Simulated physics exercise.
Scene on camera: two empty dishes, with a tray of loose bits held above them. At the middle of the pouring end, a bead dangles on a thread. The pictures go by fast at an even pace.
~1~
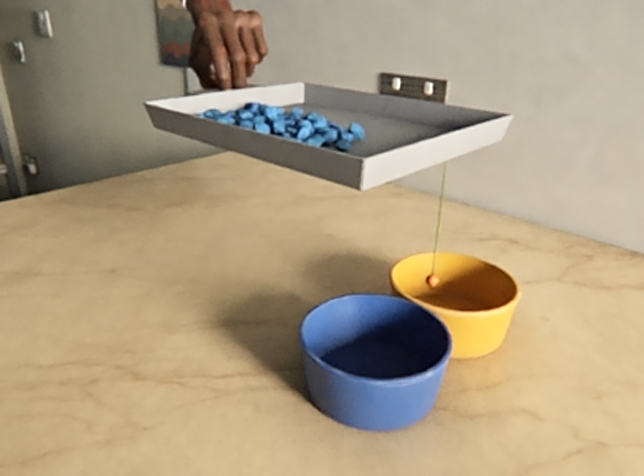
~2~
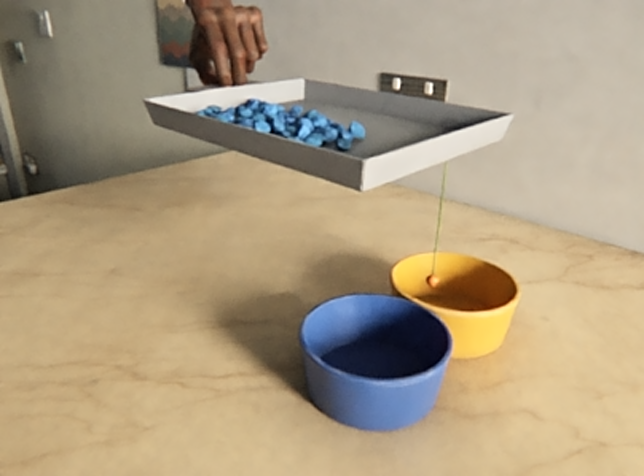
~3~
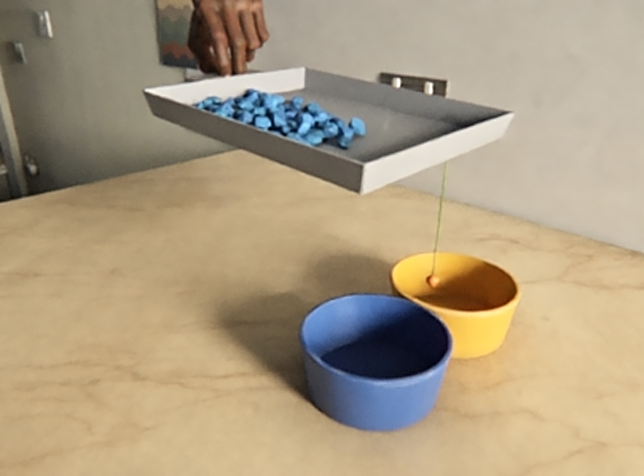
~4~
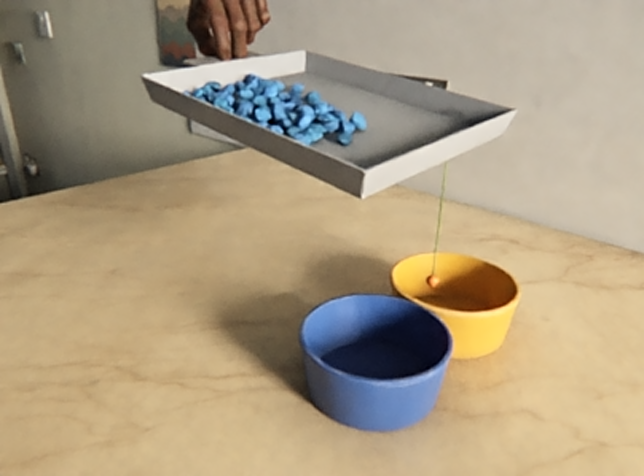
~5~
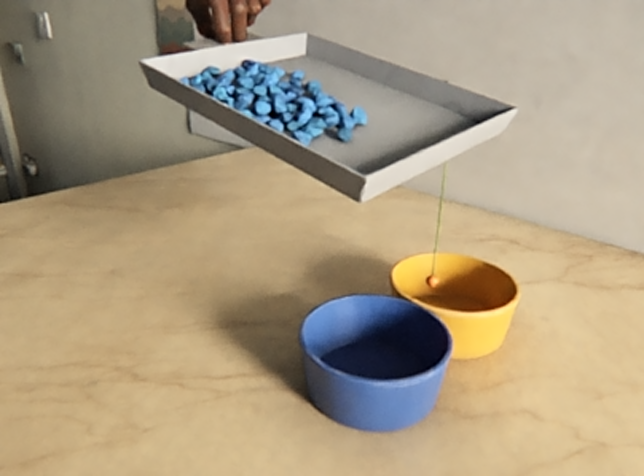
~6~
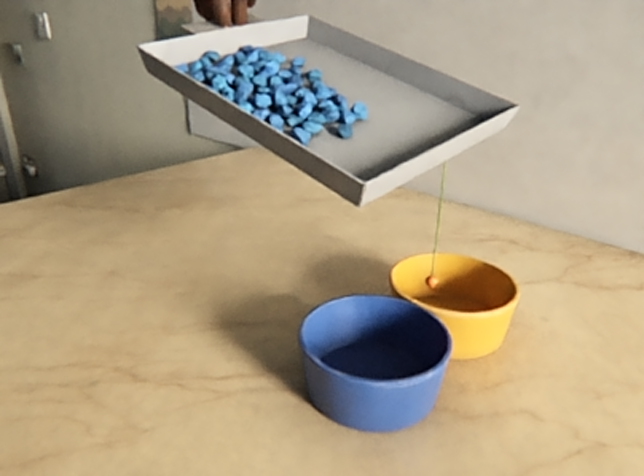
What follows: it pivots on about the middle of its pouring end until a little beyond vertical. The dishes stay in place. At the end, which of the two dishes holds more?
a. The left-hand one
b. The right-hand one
a.
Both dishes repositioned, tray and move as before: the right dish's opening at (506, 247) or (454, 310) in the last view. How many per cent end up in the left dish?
The first position comes out at 0 per cent, the other at 90 per cent.
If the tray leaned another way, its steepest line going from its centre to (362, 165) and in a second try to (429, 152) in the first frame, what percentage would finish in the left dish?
About 90 and 0 per cent.
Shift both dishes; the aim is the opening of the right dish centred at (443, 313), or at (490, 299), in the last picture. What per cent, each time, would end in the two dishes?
Some 90 and then some 90 per cent.
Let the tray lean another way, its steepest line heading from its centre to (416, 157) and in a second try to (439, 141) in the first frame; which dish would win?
The leftmost dish, then the rightmost dish.
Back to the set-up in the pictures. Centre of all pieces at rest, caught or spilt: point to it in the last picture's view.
Somewhere around (379, 386) in the final view.
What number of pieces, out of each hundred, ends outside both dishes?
That comes to some 10 per cent.
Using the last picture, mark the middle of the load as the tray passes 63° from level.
About (369, 170).
Soon, tray tipped steeply; nearly all on the tray; a stray few in the left dish; a small part in the air.
A while on, tray tipped past a quarter turn; about a quarter on the tray; about two thirds in the left dish; a small part outside both; a small part in the air.
Towards the end, tray tipped past a quarter turn; most in the left dish; a small part outside both.
Finally, tray tipped past a quarter turn; most in the left dish; none in the right dish; a small part outside both.
